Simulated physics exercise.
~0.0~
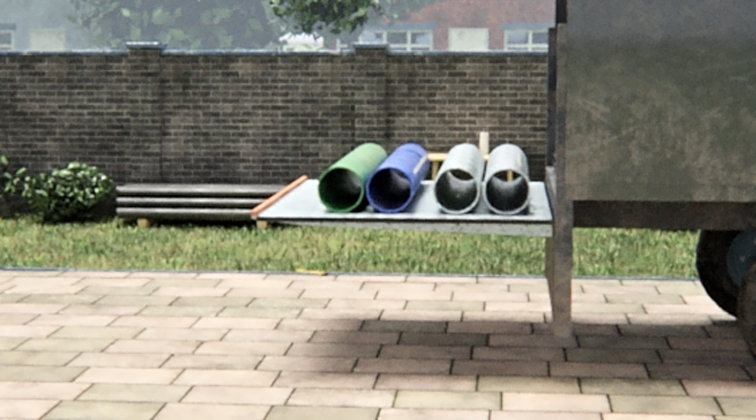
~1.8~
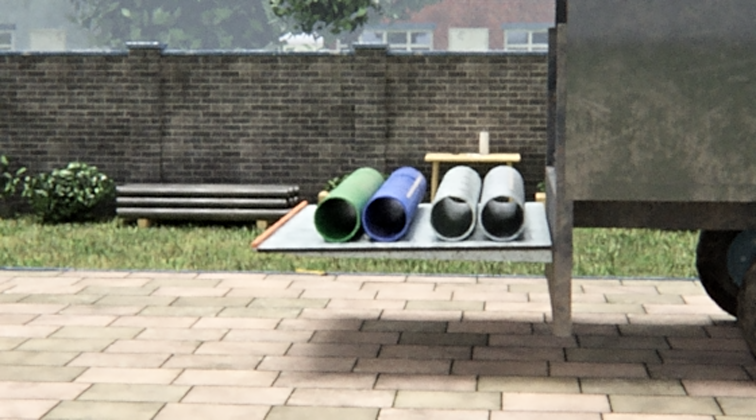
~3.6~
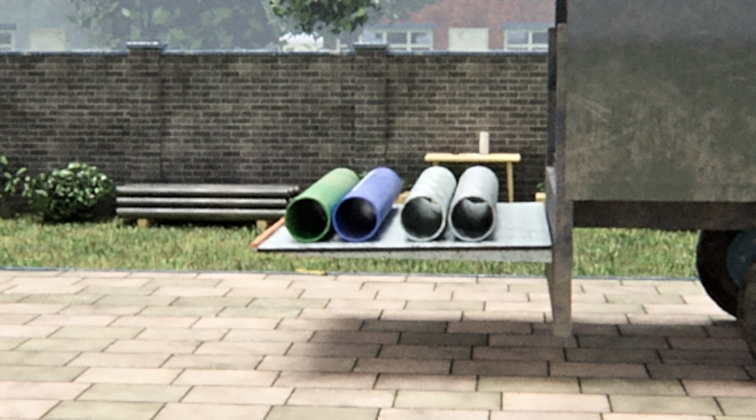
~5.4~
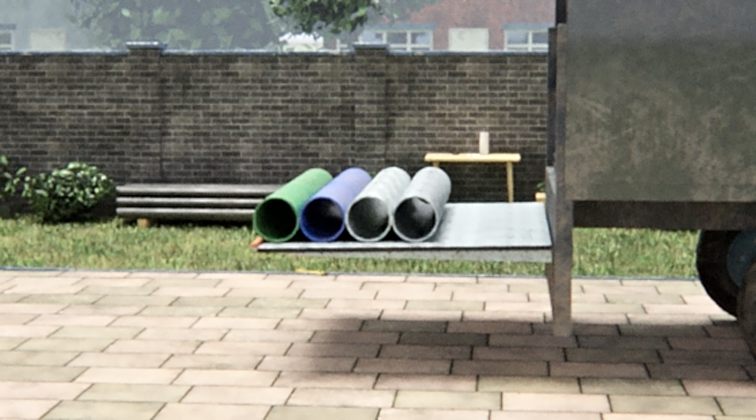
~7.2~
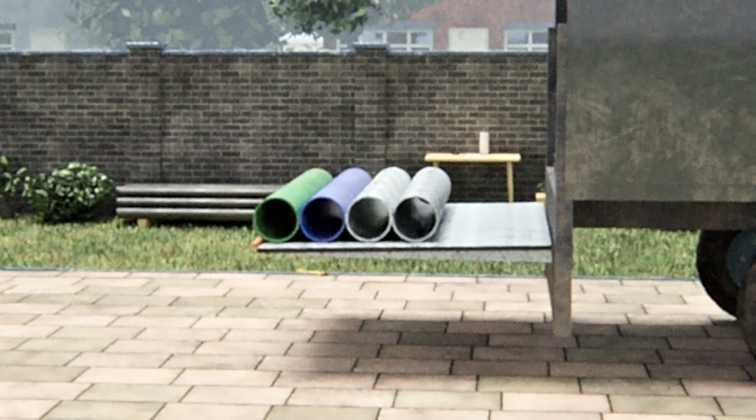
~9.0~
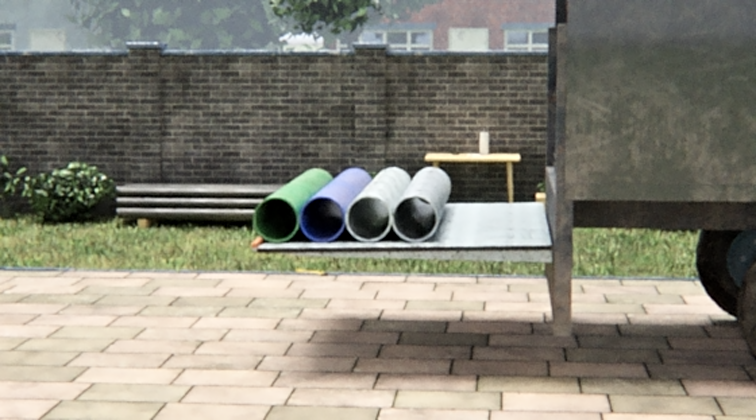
Four hollow pipes on a lowering, tilting tail-lift rolling left, green leading blue and two grey, and stopping against the edge.
